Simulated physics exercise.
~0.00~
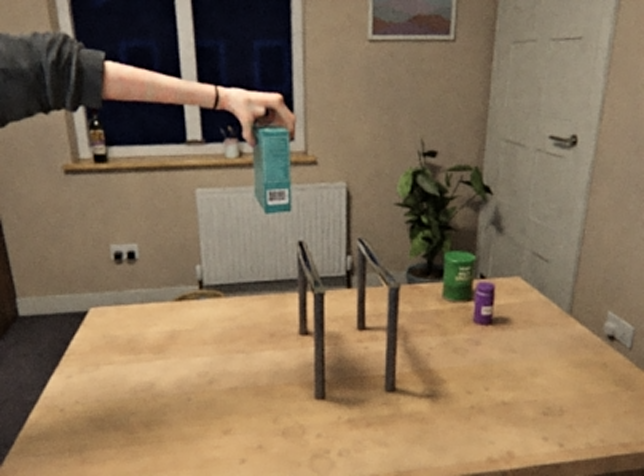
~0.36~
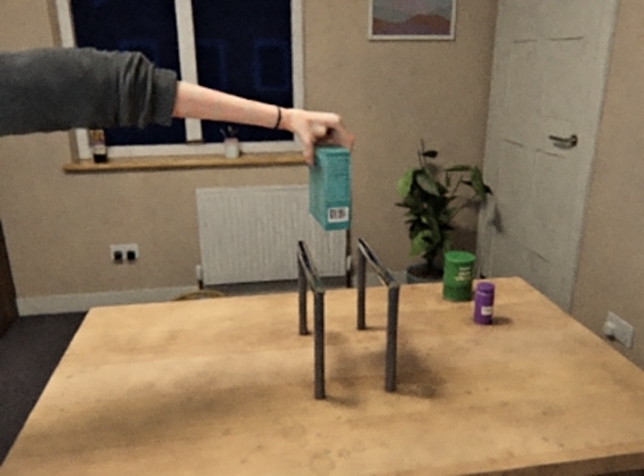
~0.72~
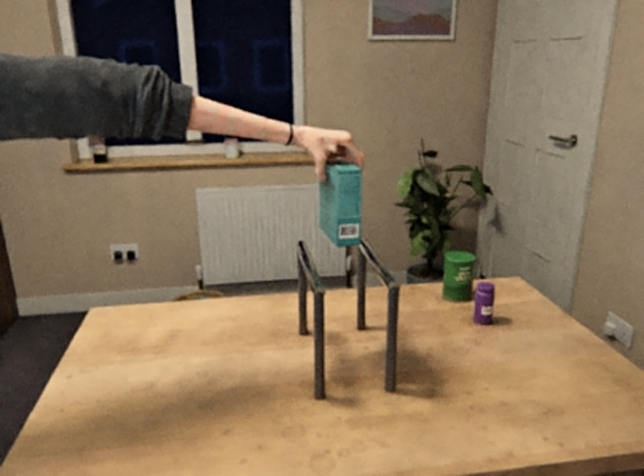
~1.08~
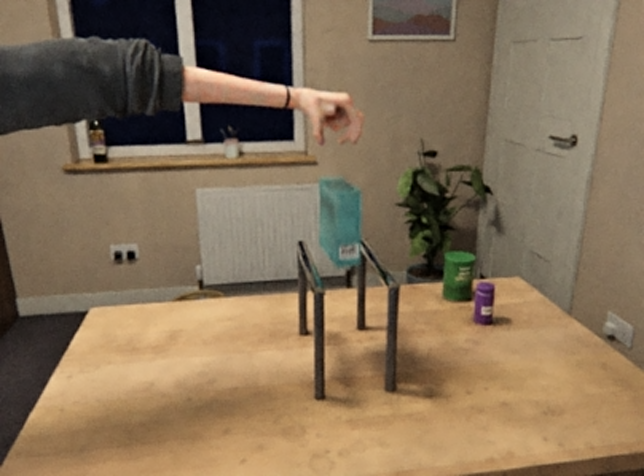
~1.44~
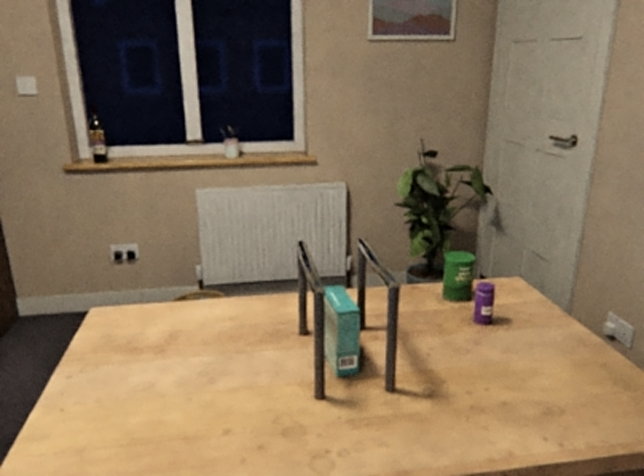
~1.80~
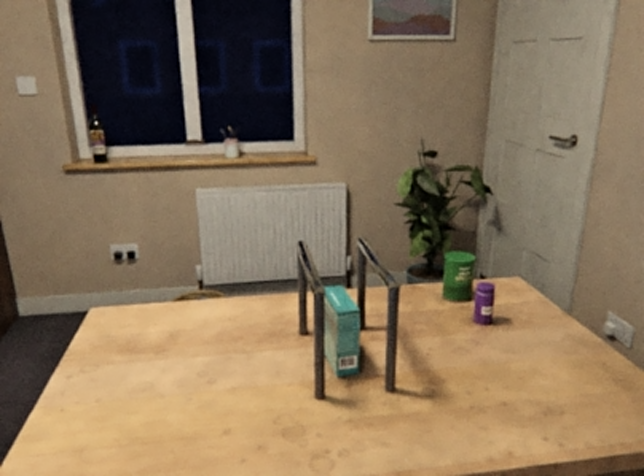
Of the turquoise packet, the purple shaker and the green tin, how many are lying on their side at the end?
None of them are lying on their side. The packet stands upright between the rails, and the shaker and the tin are still standing to the right.
